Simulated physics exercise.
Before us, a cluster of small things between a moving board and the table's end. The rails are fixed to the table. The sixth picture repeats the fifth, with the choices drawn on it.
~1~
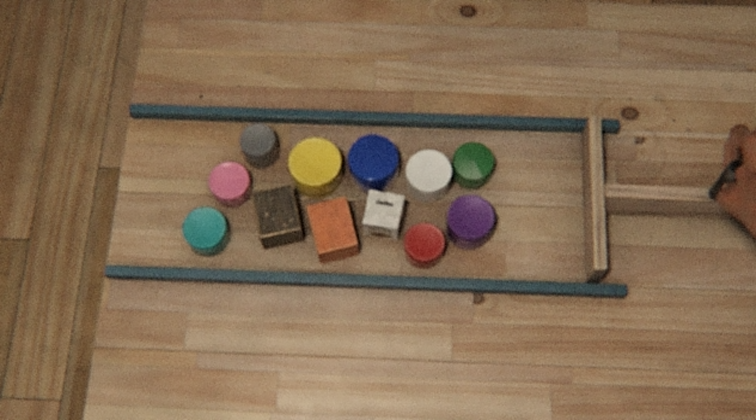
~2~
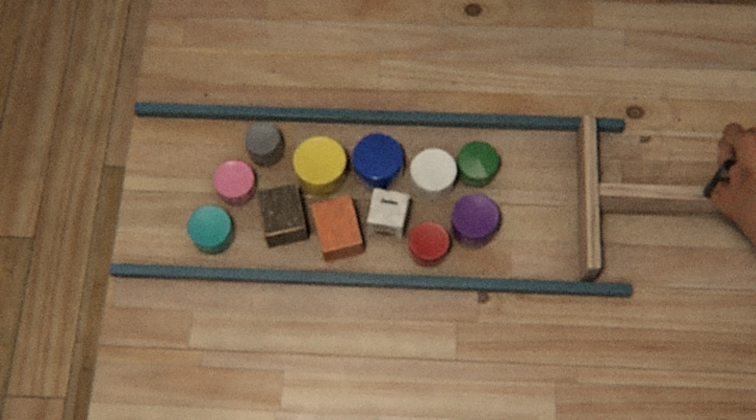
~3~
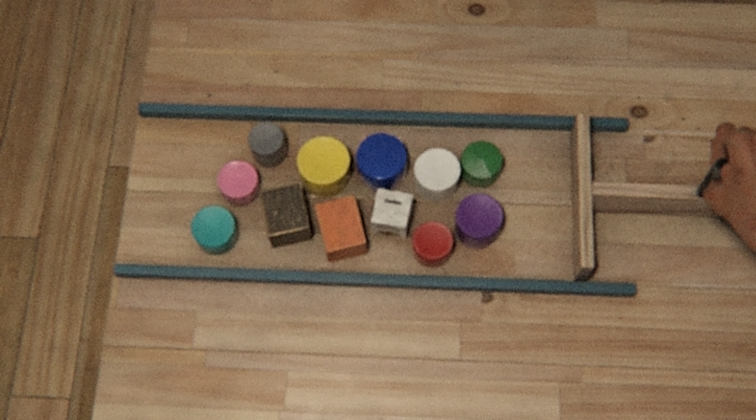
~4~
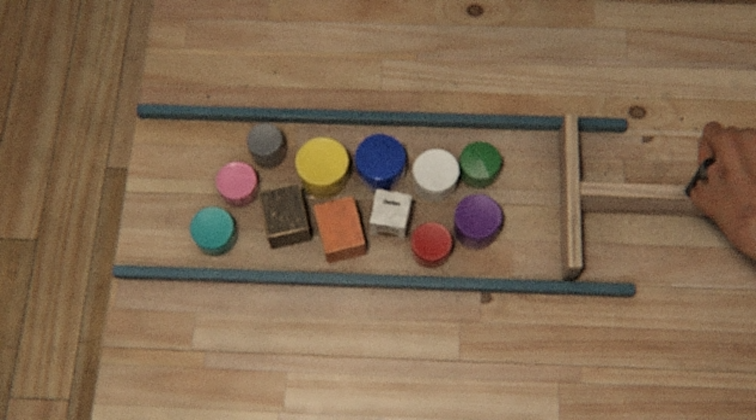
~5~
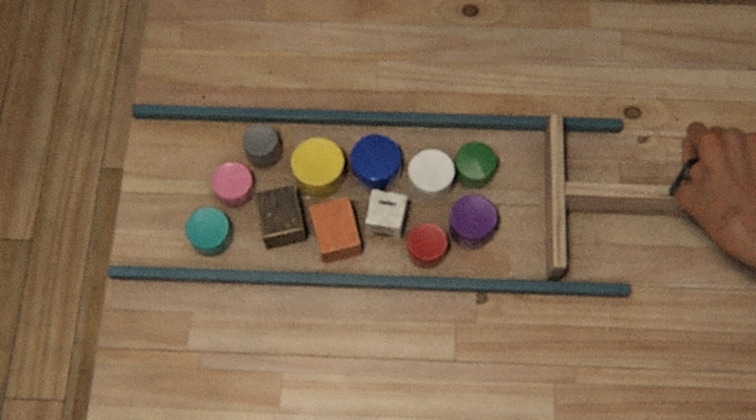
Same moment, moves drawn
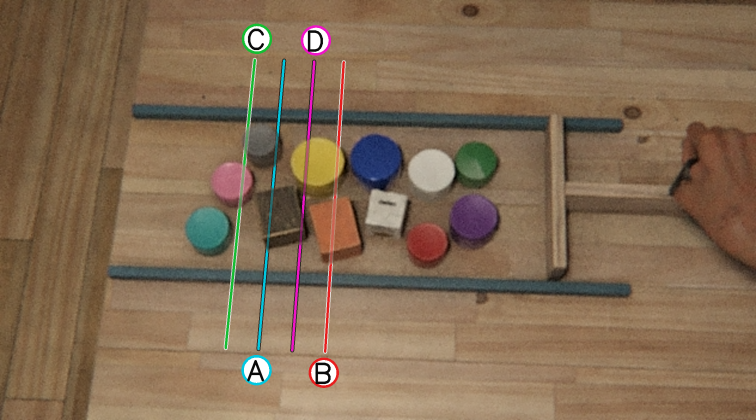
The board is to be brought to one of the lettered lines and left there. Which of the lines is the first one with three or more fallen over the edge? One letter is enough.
It can halt at C.
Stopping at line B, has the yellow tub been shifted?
By then, yes.
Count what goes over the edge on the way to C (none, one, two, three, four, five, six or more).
In all, three.
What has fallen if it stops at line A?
The turquoise jar.
On the marked copy, A at (272, 197); B at (335, 199); C at (241, 196); D at (304, 198).
Taking C. A third of the way, board (444, 184); grey jar (255, 145); yellow tub (292, 162).
Two thirds of the way, board (328, 181); turquoise jar (137, 241); grey jar (175, 147).
When it is over, board (241, 178); black block over the edge; grey jar over the edge; three fallen.
As for the rest, A drops only one; B drops none; D drops none.
